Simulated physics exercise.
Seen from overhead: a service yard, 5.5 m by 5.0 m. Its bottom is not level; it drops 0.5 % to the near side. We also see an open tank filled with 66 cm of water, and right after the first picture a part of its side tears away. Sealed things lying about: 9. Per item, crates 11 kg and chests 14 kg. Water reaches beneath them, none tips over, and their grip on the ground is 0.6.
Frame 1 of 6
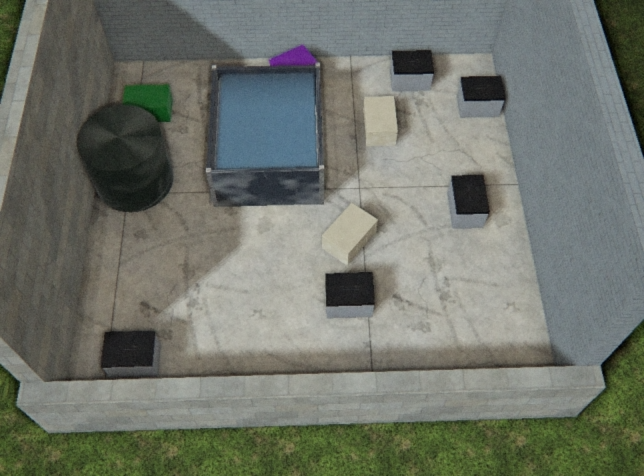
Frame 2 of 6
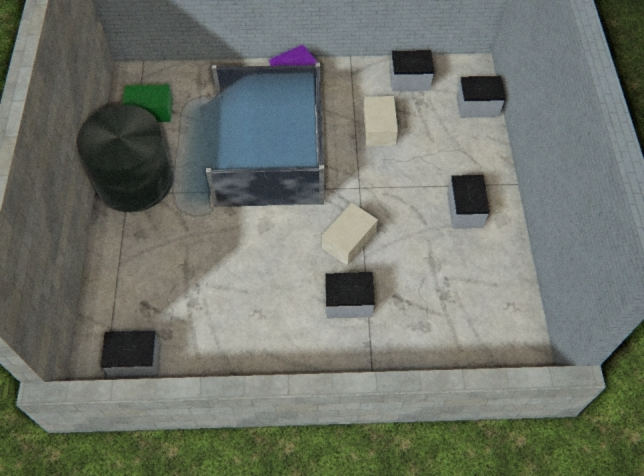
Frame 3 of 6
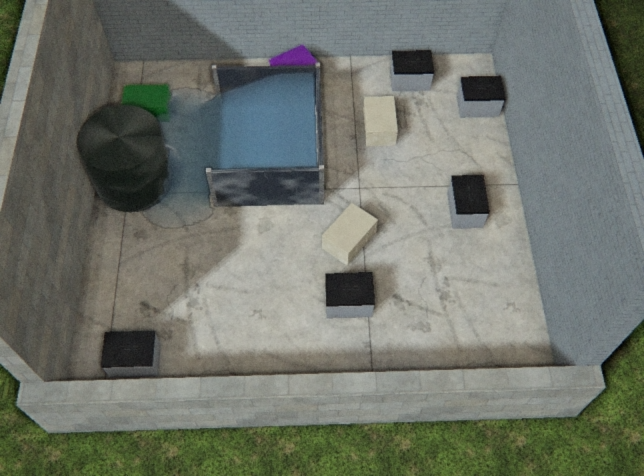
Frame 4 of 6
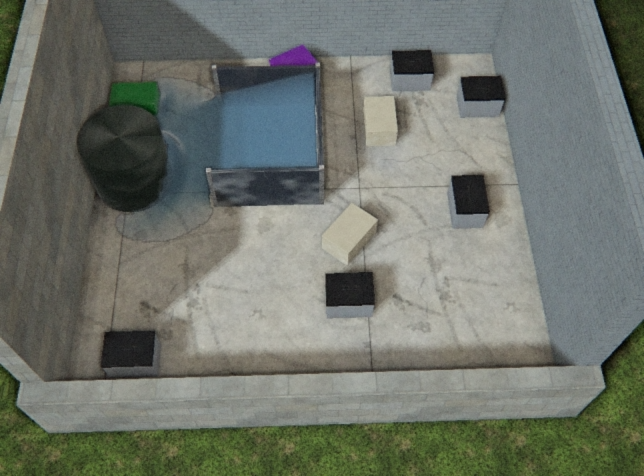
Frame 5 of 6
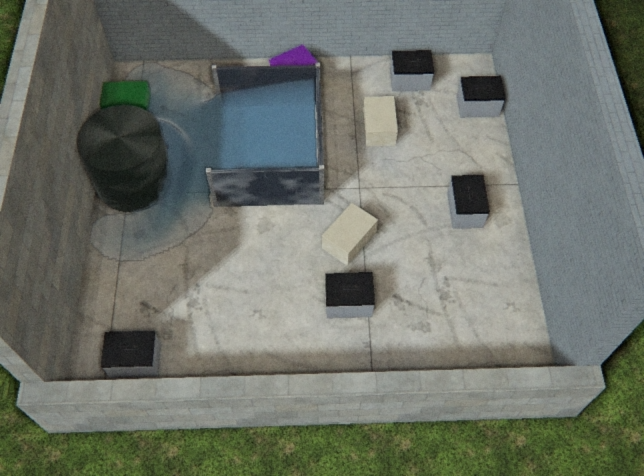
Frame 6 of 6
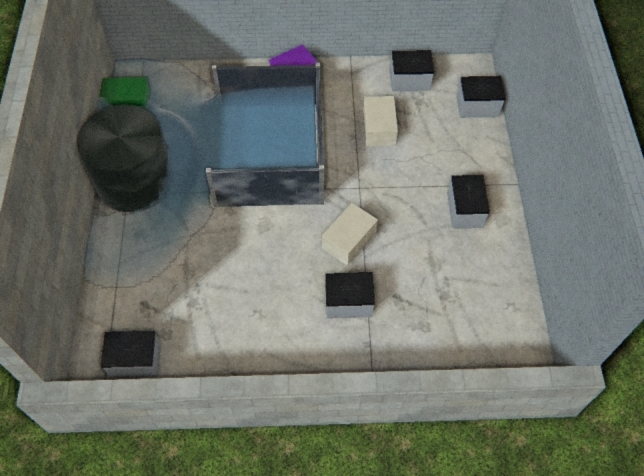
Open water tank in a walled yard losing its left side, water spreading around a dark cylinder and shifting a green crate left.
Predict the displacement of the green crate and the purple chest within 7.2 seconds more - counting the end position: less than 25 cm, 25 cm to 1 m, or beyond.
The green crate should get washed clear away, the purple chest should get washed clear away.
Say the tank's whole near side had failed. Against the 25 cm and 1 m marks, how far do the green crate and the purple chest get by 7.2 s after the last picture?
Under that change the green crate would sit tight and the purple chest would sit tight.
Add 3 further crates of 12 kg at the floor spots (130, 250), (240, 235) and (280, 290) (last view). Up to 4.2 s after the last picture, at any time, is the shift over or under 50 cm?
Beyond it, within it, within it.
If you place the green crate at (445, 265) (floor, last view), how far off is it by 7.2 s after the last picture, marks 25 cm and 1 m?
In the end it keeps its place.
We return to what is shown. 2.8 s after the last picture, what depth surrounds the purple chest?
Around 5 cm.
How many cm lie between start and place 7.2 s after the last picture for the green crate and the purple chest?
500 and 200 cm.
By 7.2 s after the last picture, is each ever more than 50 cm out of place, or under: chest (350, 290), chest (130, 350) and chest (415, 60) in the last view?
Taking them in order: Fell shy, exceeded and exceeded.
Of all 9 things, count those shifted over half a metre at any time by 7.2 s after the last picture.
Result: 6.
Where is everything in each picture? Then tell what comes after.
The first frame shows the green crate at (146, 96), on the bottom; the purple chest at (293, 61) rests on the ground; water covers 2.1 m2; 0 of 9 have shifted.
The second frame shows the green crate at (146, 96), on the bottom; the purple chest at (293, 61) rests on the ground; 3.1 m2 under water; 0 of 9 have shifted.
The third frame shows the green crate at (145, 96), on the bottom; the purple chest at (293, 61) rests on the ground; 3.8 m2 under water; 0 of 9 have shifted.
The fourth frame shows the green crate at (133, 94) rests on the ground, 17 cm from its start; the purple chest at (293, 61), on the bottom; water covers 4.6 m2; 1 of 9 have shifted.
The fifth frame shows the green crate at (123, 93) rests on the ground, 30 cm from its start; the purple chest at (293, 61), on the bottom; water covers 5.3 m2; 1 of 9 have shifted.
The sixth frame shows the green crate at (123, 89), afloat, 31 cm from its start; the purple chest at (293, 61), on the bottom; 6.1 m2 under water; 1 of 9 have shifted.
Then, 0.9 s after the last picture the green crate is near (150, 38), 0.7 m from its start, afloat; the purple chest is near (293, 61), 0.0 m from its start, aground; 1 afloat.
Then, 2.8 s after the last picture the green crate is near (416, 71), 3.7 m from its start, afloat; the purple chest is near (446, 100), 2.2 m from its start, aground; 2 afloat.
Then, 4.8 s after the last picture the green crate is near (480, 82), 4.5 m from its start, afloat; the purple chest is near (432, 136), 2.2 m from its start, aground; 1 afloat.
Then, 7.2 s after the last picture the green crate is near (501, 163), 4.8 m from its start, afloat; the purple chest is near (432, 136), 2.2 m from its start, aground; 3 afloat.
